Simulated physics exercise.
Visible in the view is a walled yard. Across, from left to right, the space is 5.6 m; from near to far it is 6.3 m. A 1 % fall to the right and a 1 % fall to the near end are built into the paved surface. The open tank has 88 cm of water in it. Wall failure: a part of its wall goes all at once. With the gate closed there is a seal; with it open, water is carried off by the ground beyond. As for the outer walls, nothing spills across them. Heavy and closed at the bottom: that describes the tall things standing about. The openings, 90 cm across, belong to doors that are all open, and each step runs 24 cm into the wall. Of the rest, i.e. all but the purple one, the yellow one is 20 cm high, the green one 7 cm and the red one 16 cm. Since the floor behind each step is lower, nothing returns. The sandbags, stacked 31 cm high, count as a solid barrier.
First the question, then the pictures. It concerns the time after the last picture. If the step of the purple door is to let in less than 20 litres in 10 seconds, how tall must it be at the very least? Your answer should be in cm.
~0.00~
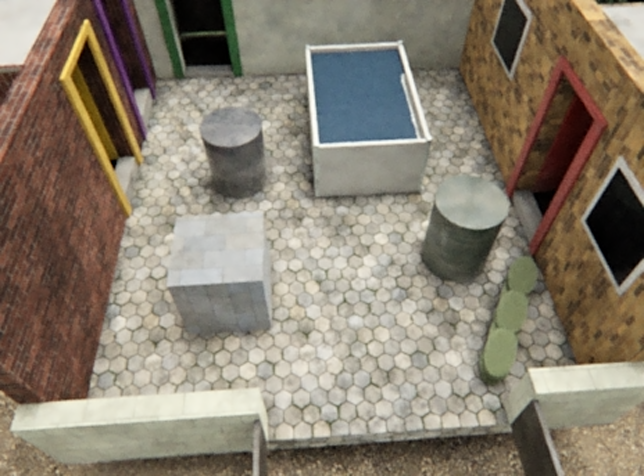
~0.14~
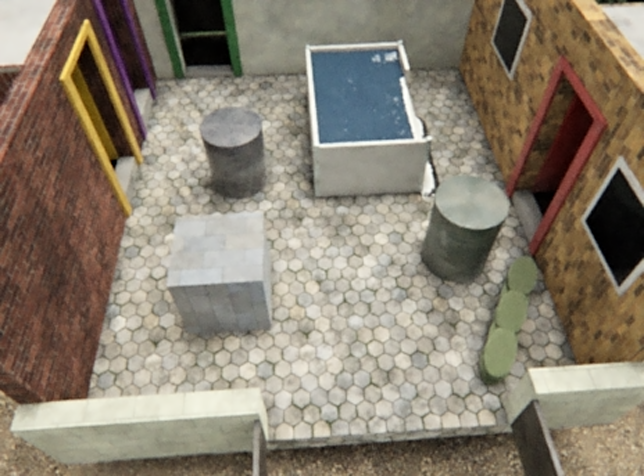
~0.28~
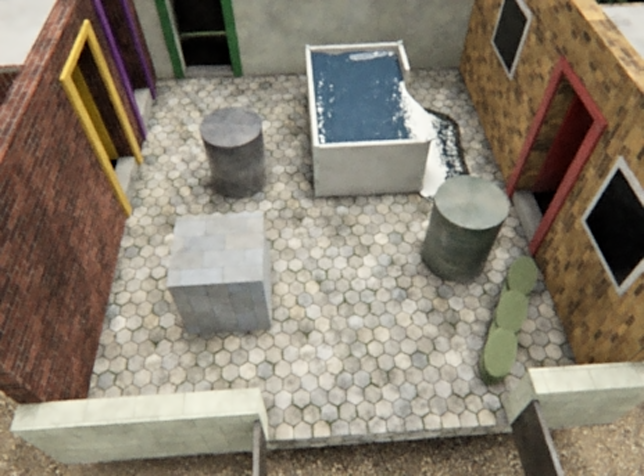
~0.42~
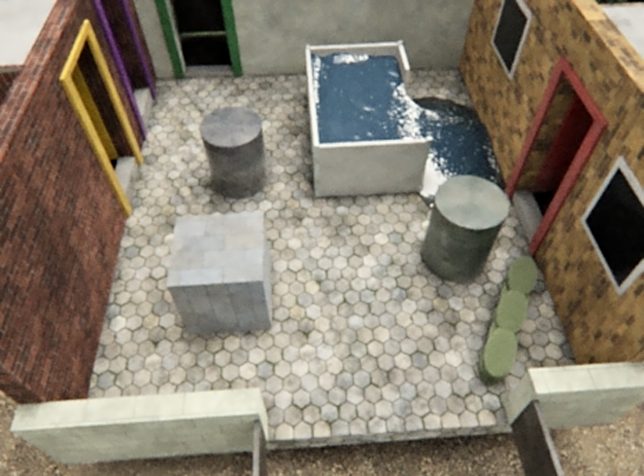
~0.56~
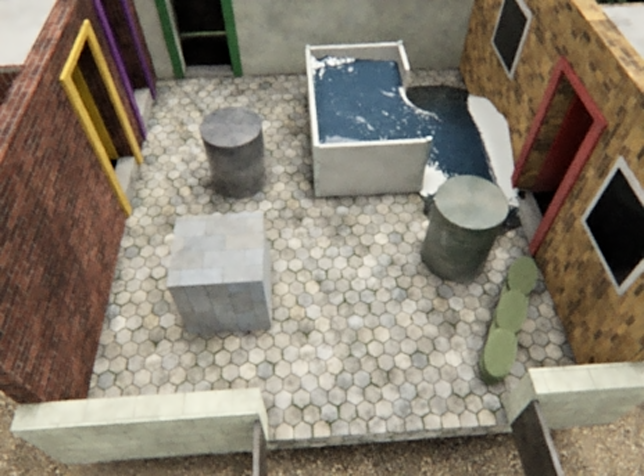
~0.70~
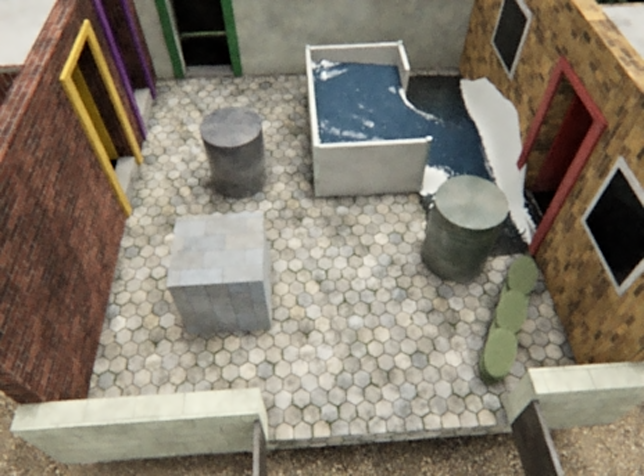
At the very least, close to 13.5 cm.
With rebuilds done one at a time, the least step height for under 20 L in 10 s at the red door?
Red: 32 cm.
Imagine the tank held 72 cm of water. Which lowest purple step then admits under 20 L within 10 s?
Minimum height: Approx. 10.0 cm.
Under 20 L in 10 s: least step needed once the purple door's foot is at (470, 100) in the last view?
29 cm.
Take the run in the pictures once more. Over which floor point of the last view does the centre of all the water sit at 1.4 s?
Centre of mass: About (420, 153) px.
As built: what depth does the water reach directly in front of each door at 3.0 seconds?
In cm - yellow: 0, green: 9, red: 28, purple: 5.
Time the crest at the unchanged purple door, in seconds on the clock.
Peak: Close to 4.0 s.
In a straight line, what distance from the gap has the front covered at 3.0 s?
Roughly 4.8 metres.
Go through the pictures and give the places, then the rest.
In the first picture, the open tank at (362, 94) is whole and still, 88 cm deep; the purple door at (131, 64) is dry.
In the second picture, the gap is at (410, 134), the front 0.4 m out at a hidden place; the back of the open tank holds 88 cm.
In the third picture, the gap is at (409, 137), the front 0.9 m out at (455, 131); the back of the open tank holds 81 cm.
In the fourth picture, the gap is at (409, 140), the front 1.4 m out at a hidden place; the back of the open tank holds 76 cm.
In the fifth picture, water pours out at (409, 140) and has run 1.5 m, to (519, 218); about 13 cm deep outside, 73 cm at the back.
In the sixth picture, the gap is at (409, 140), the front 1.8 m out at (530, 245); the back of the open tank holds 68 cm; 4.3 m in a straight line remain to the purple door at (131, 64).
After 1.4 s water covers 20 % of the floor, deepest (60 cm) near (496, 159); it has not reached the purple door.
After 3.0 s water covers 55 % of the floor, deepest (38 cm) near (511, 264); 5 cm at the purple door, 0 litres in over its 24 cm step.
After 10.0 s water covers 95 % of the floor, deepest (18 cm) near (478, 342); 3 cm at the purple door, 0 litres in over its 24 cm step.
At the purple door as built, the water arrived by 3.0 s and peaked near 18 cm at 4.0 s.
With a step of 12.5 cm, 29 litres would have come in within the 10 s; with 15 cm, 12 litres. So under 20 litres takes about 13.5 cm.
